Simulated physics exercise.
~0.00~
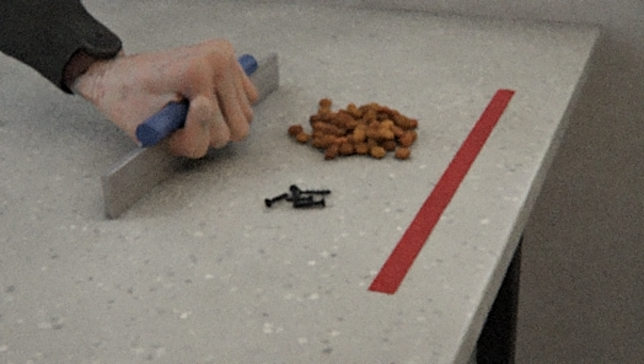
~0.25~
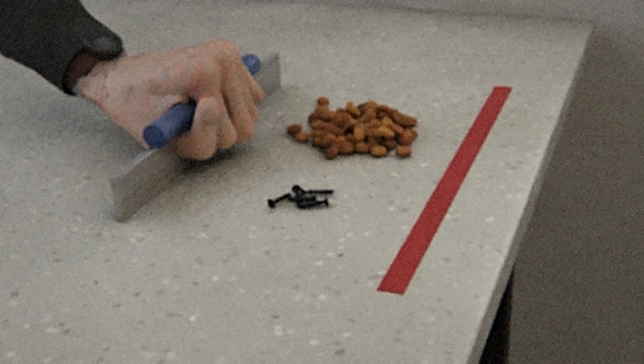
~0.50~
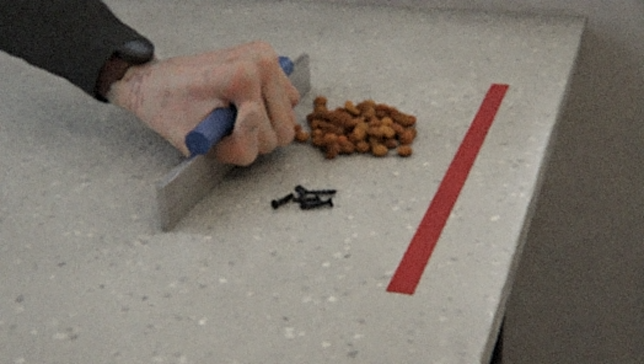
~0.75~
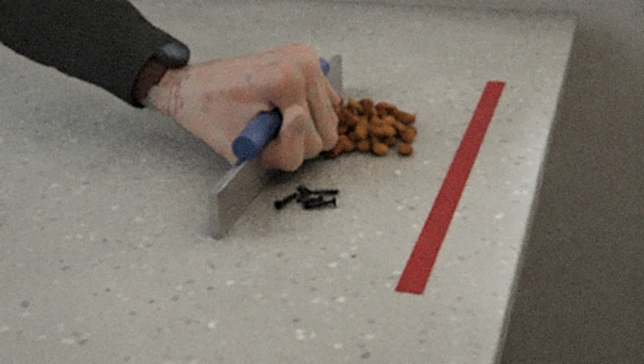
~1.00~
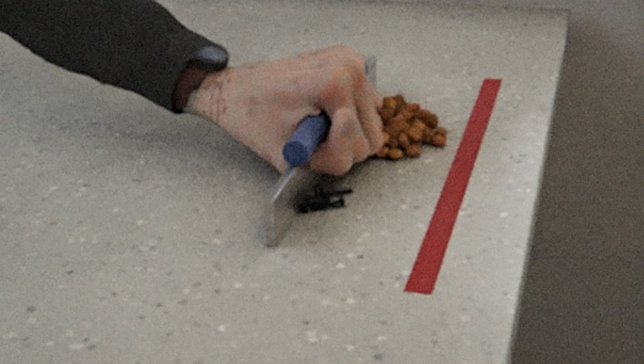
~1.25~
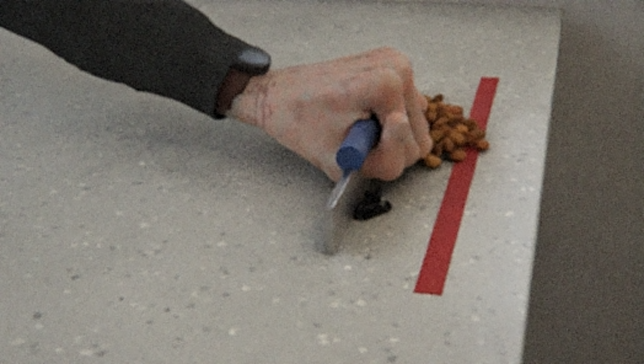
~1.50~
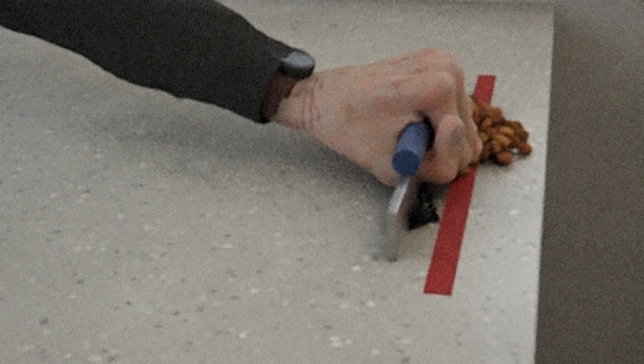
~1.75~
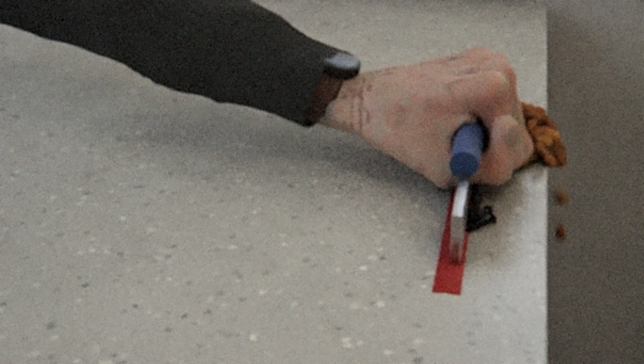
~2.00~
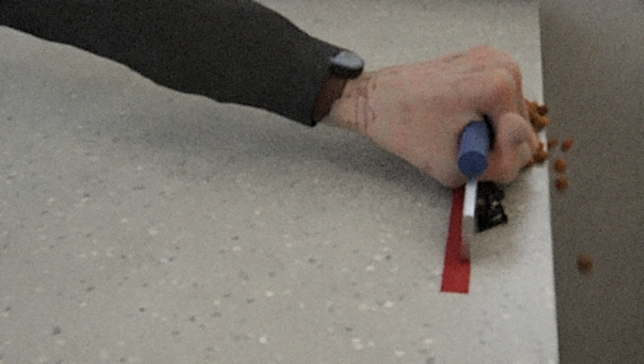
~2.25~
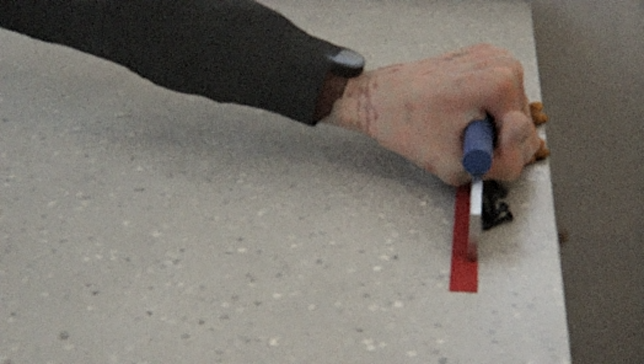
A hand scrapes brown nuggets and black screws right to red tape, some nuggets falling off.
